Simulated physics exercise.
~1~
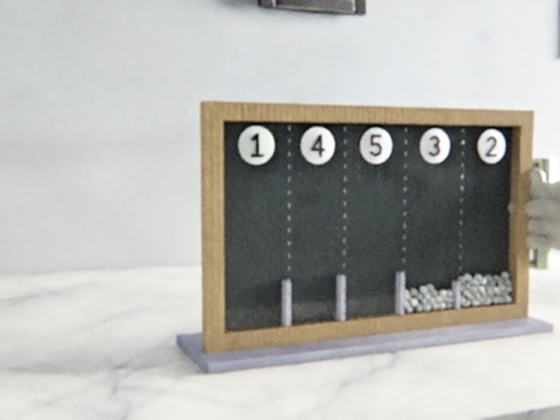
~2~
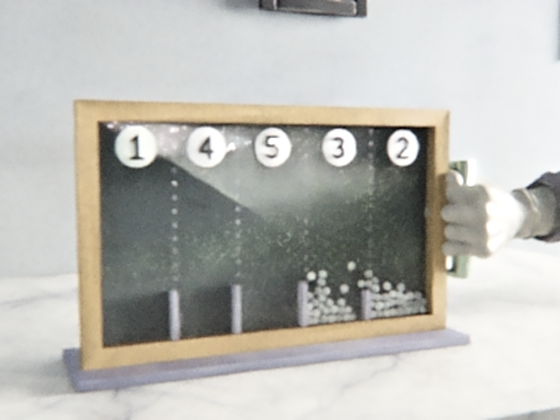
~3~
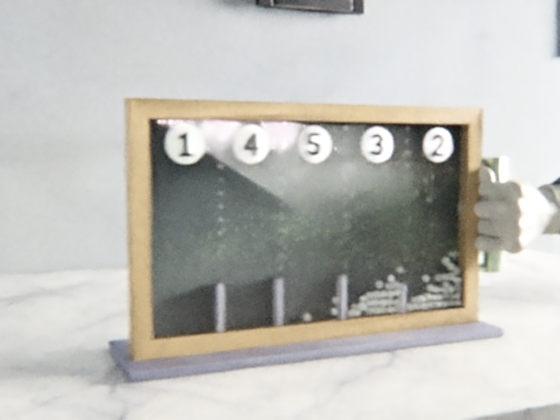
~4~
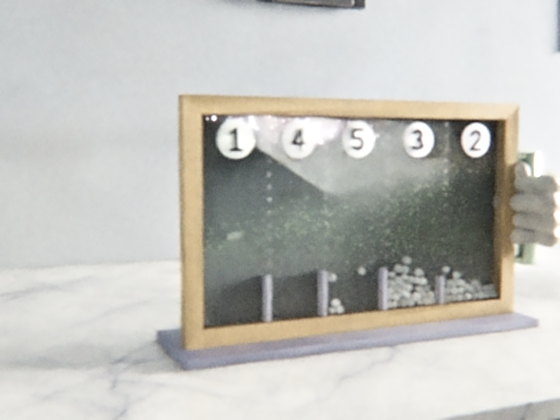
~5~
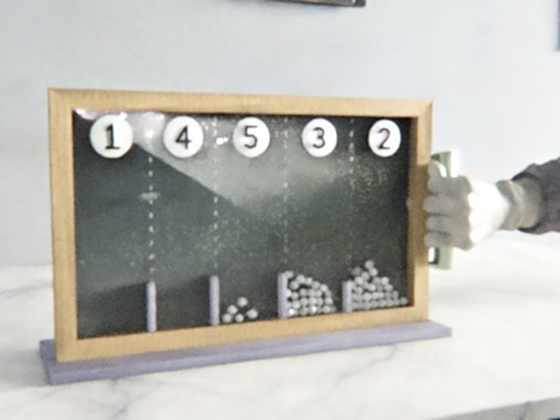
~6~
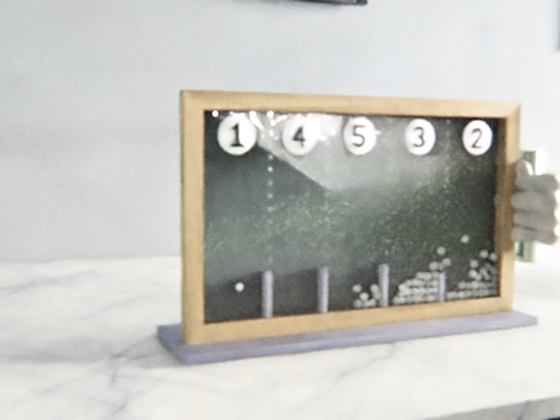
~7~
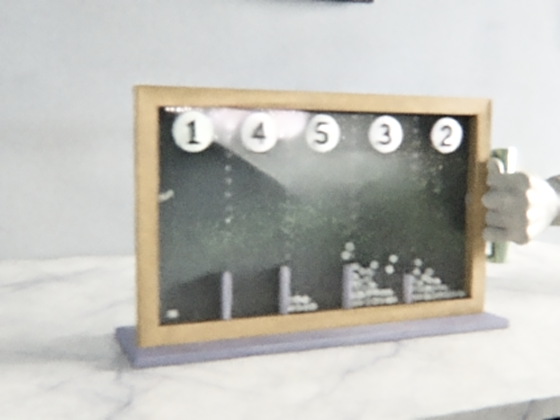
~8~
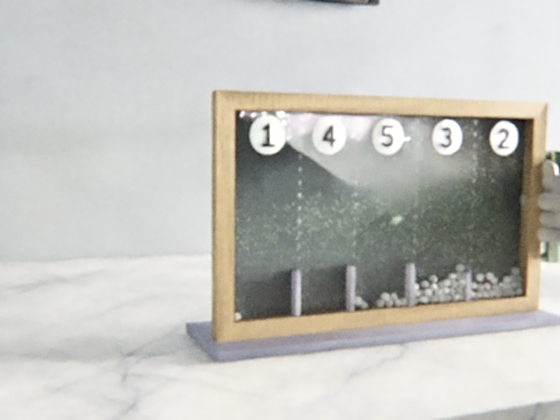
On a marble surface, a gloved hand slid a wooden-framed tray of white beads back and forth sideways, making the beads hop and spill leftward over the low dividers, until most lay under the three and two, with some under the five.
